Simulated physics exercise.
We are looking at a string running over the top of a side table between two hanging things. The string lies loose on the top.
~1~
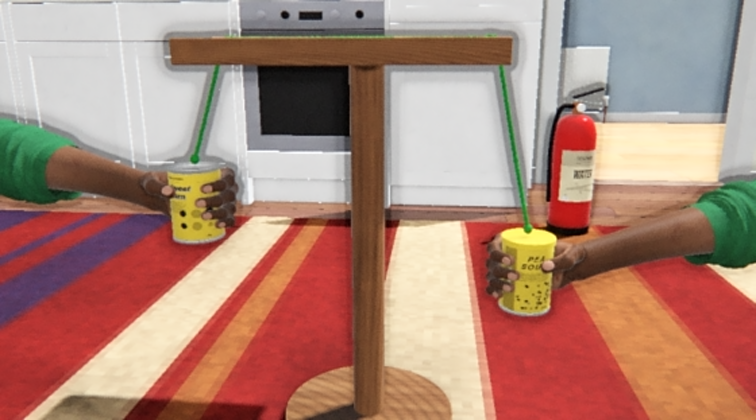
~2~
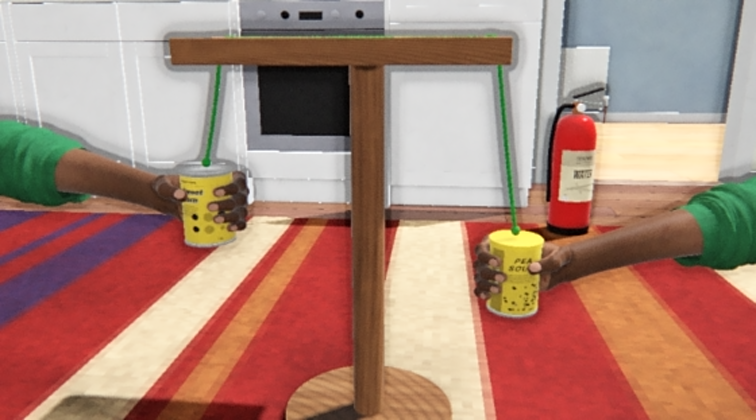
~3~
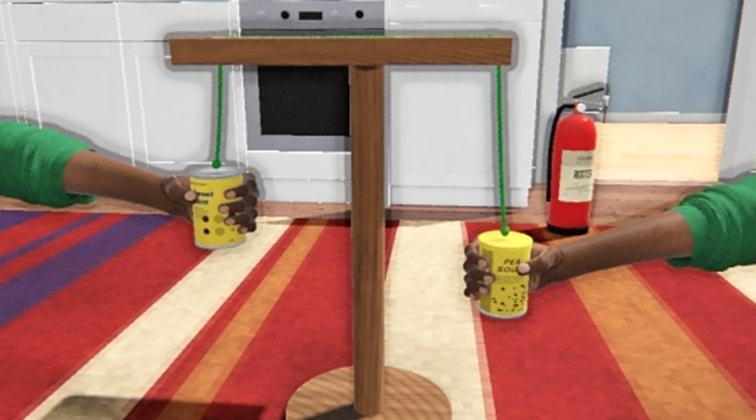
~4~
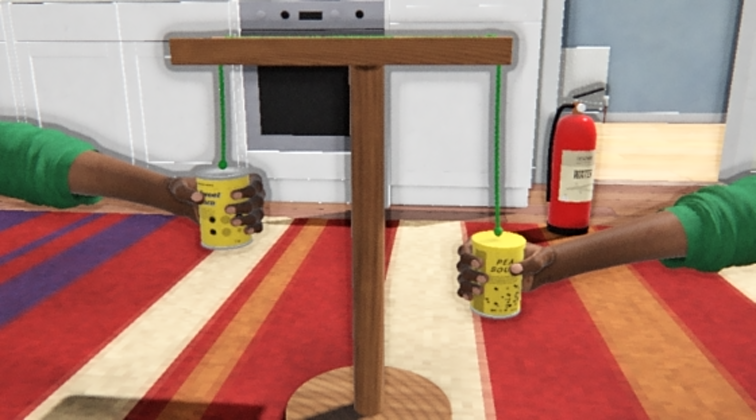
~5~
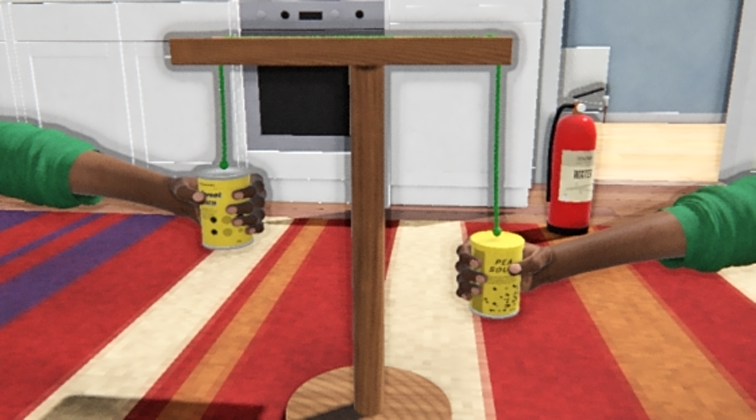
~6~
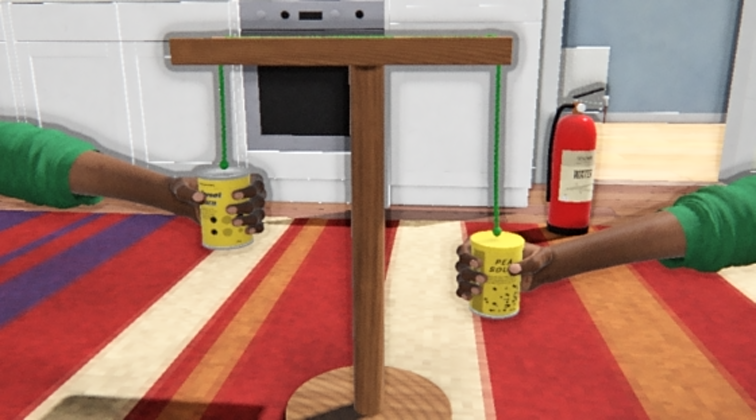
Two hands in green sleeves held yellow tins on a green string draped over a wooden table, moved them slightly inward until the string's sides hung straighter, then kept them nearly still.
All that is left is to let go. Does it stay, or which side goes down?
As it turns out, the string stays as it is.
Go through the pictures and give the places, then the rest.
The first picture shows left tin (197, 202); right tin (526, 271); string over the top (389, 39).
The second picture shows left tin (208, 205); right tin (514, 273).
The third picture shows left tin (219, 207); right tin (503, 274).
The fourth picture shows left tin (225, 208); right tin (497, 274).
The fifth picture shows left tin (226, 208); right tin (495, 274).
The sixth picture shows left tin (226, 208); right tin (495, 274); string over the top (389, 39).
Then, 0.44 s on from there, left tin still level near (234, 209); right tin still level near (485, 275).
Then, 1.16 s on from there, left tin still level near (229, 208); right tin still level near (495, 274).
In the end, left tin still level near (227, 208); right tin still level near (483, 274). The string hangs still.
